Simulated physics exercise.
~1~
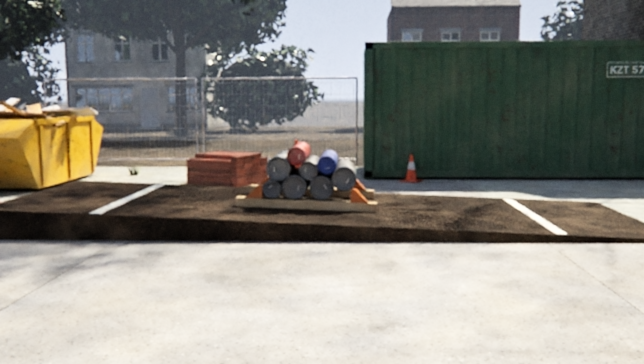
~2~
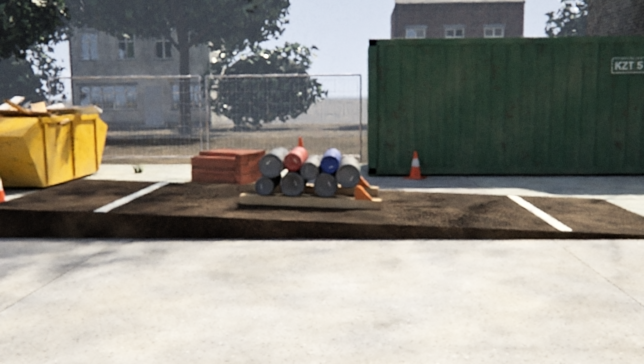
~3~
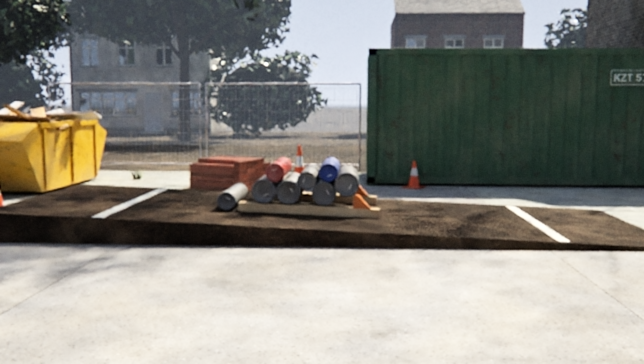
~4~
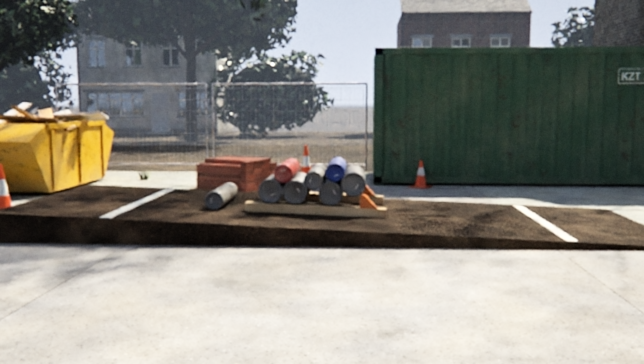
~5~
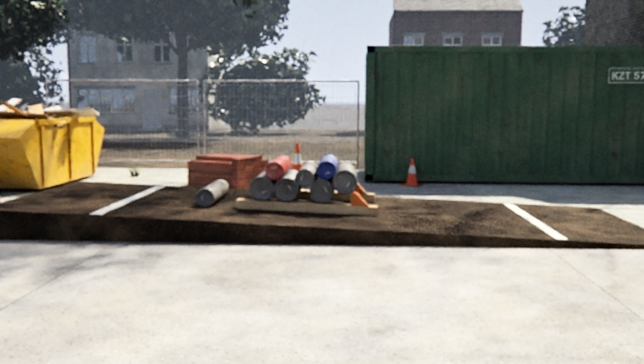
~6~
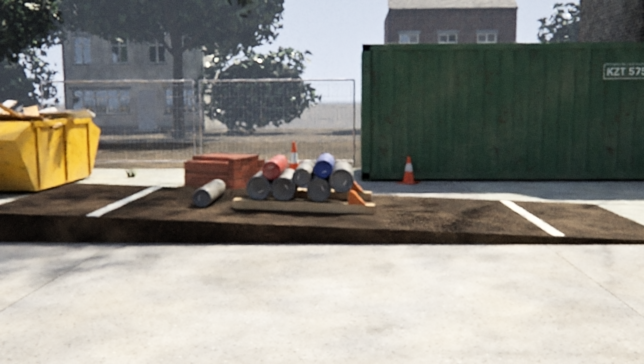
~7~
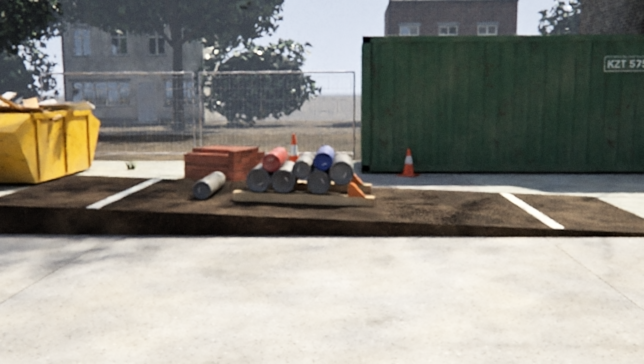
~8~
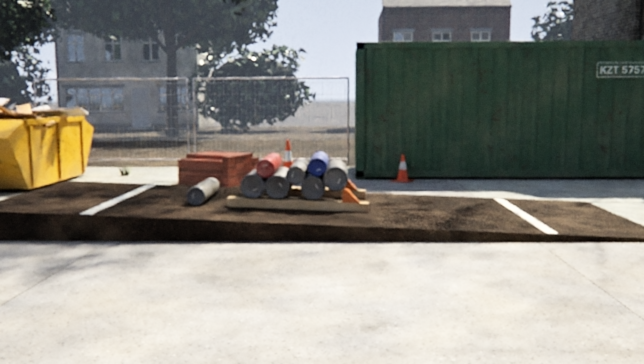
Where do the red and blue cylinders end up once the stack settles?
Both the red and the blue cylinders are still up on the stack, on top of the bearers.
